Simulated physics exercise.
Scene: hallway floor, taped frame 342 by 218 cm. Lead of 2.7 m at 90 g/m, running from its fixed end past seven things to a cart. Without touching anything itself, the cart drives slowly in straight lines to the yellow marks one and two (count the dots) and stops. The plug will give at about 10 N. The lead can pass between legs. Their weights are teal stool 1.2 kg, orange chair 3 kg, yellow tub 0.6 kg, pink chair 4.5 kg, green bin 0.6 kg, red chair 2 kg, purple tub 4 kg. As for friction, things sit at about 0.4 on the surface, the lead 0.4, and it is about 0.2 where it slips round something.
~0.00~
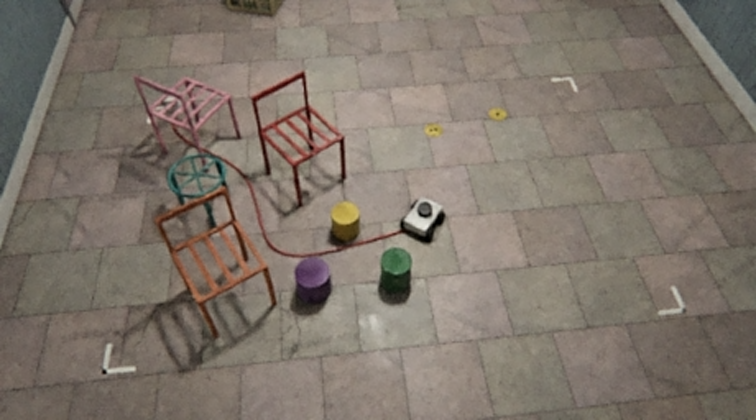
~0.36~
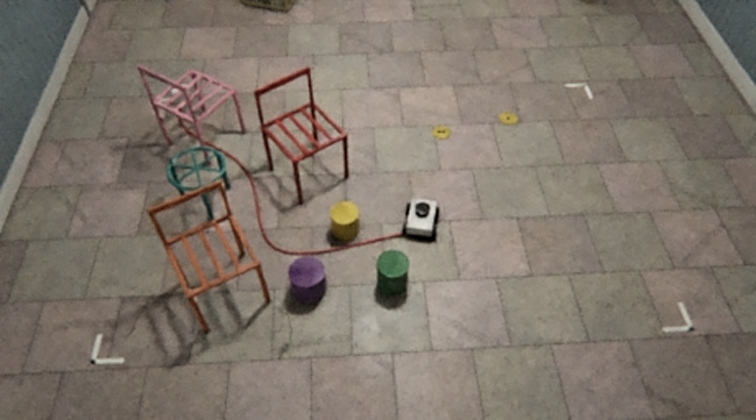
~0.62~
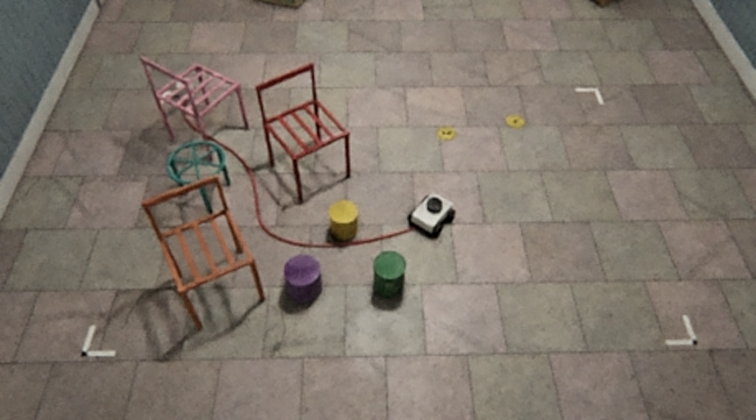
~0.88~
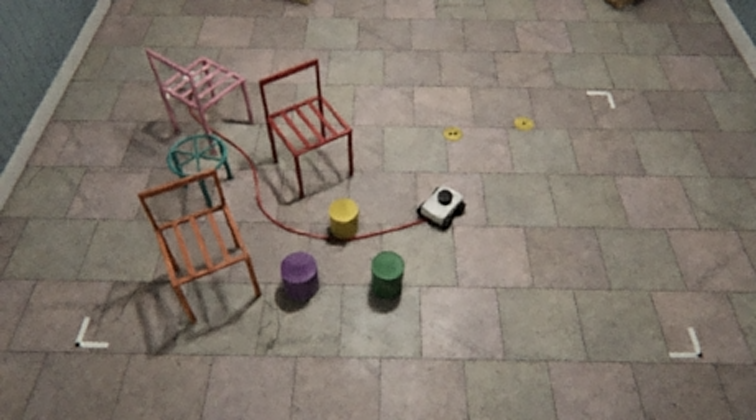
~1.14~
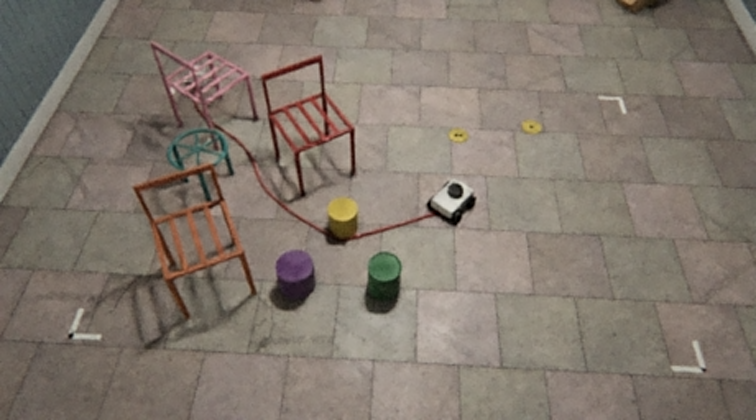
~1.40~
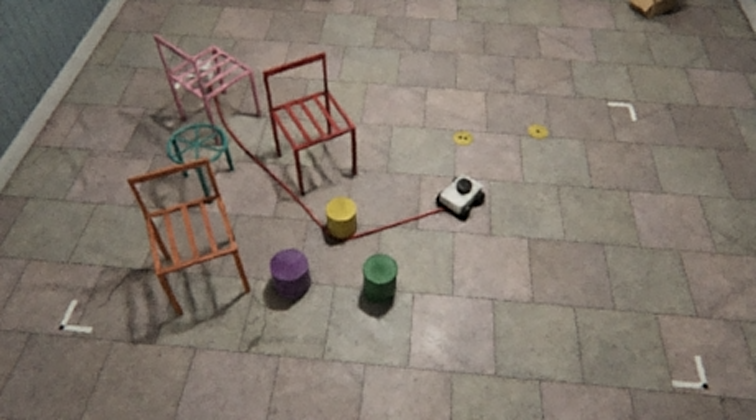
At the start, a small white cart sits right of a yellow tub on a tiled floor, its red lead curving loosely back toward the chairs. The cart turns and rolls a short way up and right, and the lead straightens into a bend against the tub as the view shifts slightly.
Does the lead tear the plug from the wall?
The plug is drawn out.
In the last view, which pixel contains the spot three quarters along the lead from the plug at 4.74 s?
Approximate location in pixels: (456, 156).
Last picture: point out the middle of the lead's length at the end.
(364, 179), roughly.
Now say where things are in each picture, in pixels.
The first frame shows pink chair (189, 102); orange chair (218, 258); red chair (301, 133); marks (498, 115) (434, 130); lead runs through (299, 255) (380, 238); cart (419, 228).
In the second frame, lead runs through (380, 239); cart (420, 229).
In the third frame, lead runs through (388, 236); cart (427, 223).
In the fourth frame, lead runs through (398, 228); cart (437, 216).
In the fifth frame, lead runs through (408, 222); cart (447, 209).
The sixth frame shows pink chair (209, 71); orange chair (190, 231); red chair (312, 118); lead runs through (416, 218); cart (455, 205).
After 2.5 s, cart at (488, 172), 8 N at the fixed end; yellow tub 37 cm off its start.
After 3.6 s, cart at (526, 141), plug out; yellow tub 52 cm off its start, red chair 17 cm off its start.
After 4.7 s, cart at (505, 134), plug out; yellow tub 52 cm off its start at (359, 147), red chair 17 cm off its start at (326, 101).
After 5.8 s, cart at (464, 137), plug out; yellow tub 52 cm off its start, red chair 17 cm off its start.
After 6.2 s, cart at (464, 137), plug out; yellow tub 52 cm off its start at (359, 147), red chair 17 cm off its start at (326, 101).
